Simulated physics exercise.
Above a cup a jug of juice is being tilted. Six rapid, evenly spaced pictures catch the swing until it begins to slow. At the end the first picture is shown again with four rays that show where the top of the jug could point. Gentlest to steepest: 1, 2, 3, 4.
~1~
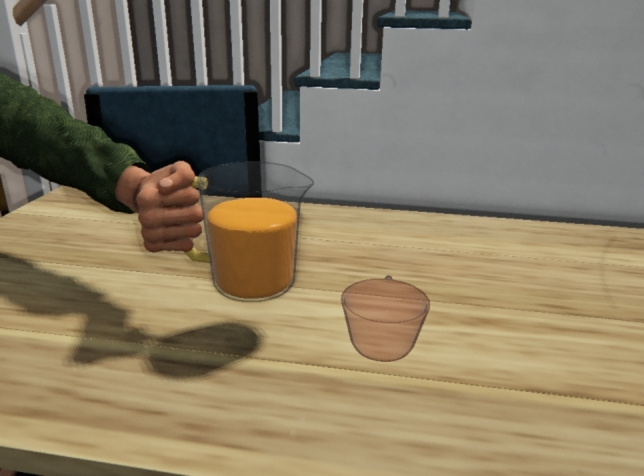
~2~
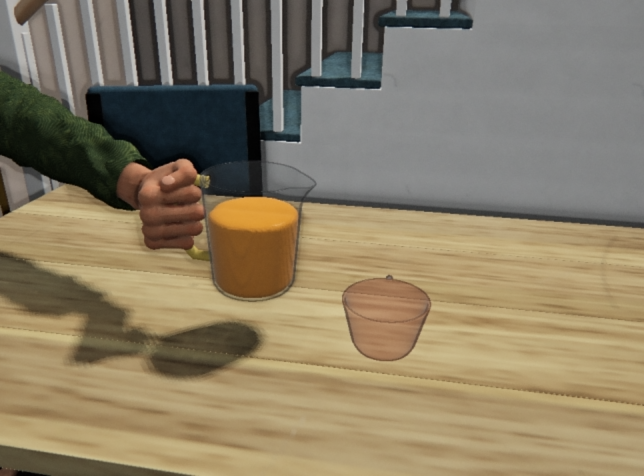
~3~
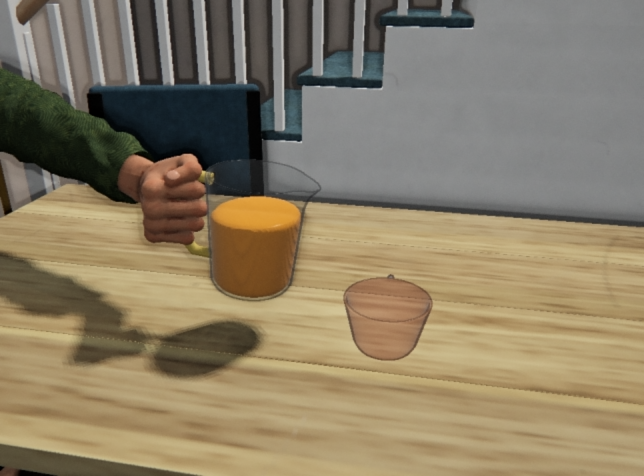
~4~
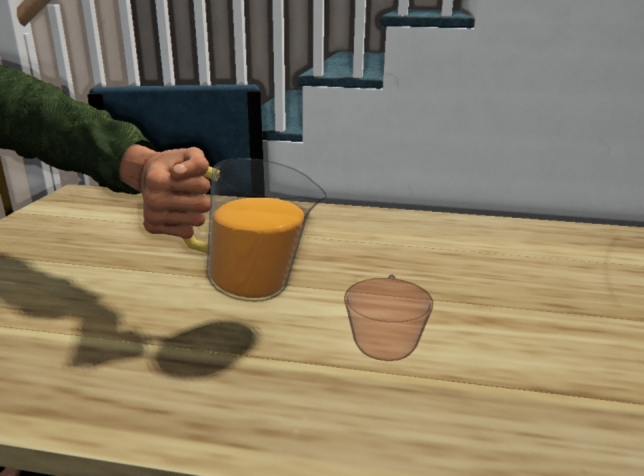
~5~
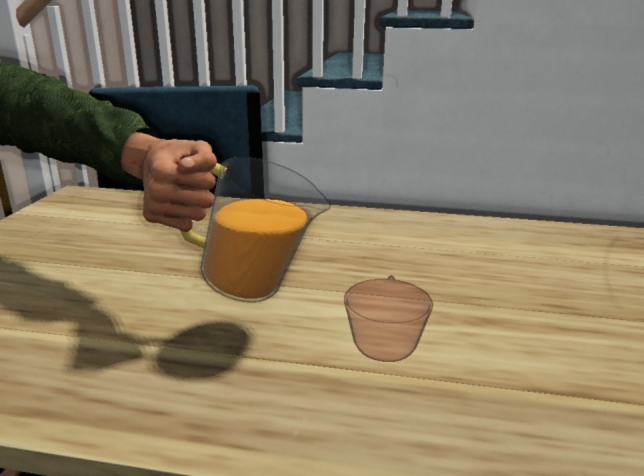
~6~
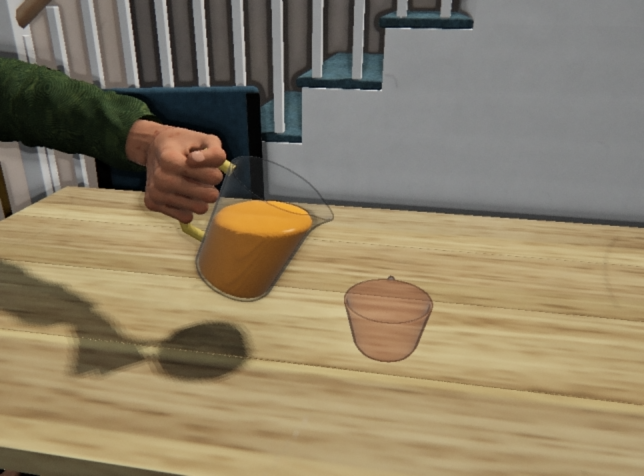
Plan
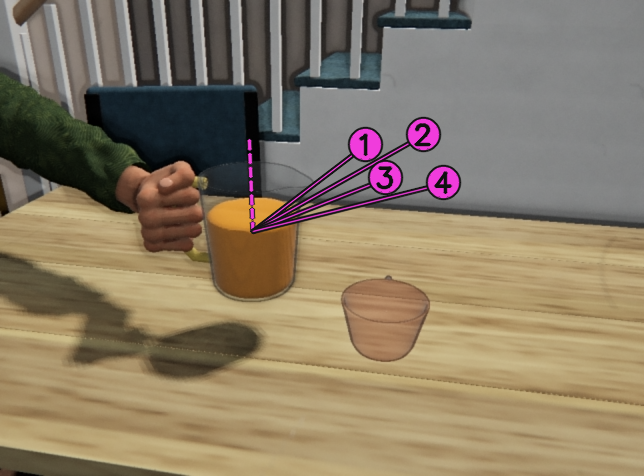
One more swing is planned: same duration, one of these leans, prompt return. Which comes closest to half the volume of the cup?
2 works best here.
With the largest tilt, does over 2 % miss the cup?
Yes.
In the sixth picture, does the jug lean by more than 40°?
No.
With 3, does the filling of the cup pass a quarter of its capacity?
Yes, clearly.
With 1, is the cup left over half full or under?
Under.
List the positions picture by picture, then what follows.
Upright, lip at (311, 183); rim of the cup round (385, 299); nothing has left yet.
Upright, lip at (314, 184); nothing has left yet.
Tipped about 5°, lip at (319, 188); nothing has left yet.
Tipped about 11°, lip at (324, 196); nothing has left yet.
Tipped about 19°, lip at (329, 207); nothing has left yet.
Tipped about 27°, lip at (332, 217); nothing has left yet.
On the marked copy, 1 at (352, 155); 2 at (409, 143); 3 at (370, 184); 4 at (427, 187).
Choosing 1, the cup ends with about 24 % of what it can hold.
Choosing 2, the cup ends with about 45 % of what it can hold.
Choosing 3, the cup ends with about 76 % of what it can hold.
Choosing 4, the cup ends with about 88 % of what it can hold; 10 % of the juice is spilt.
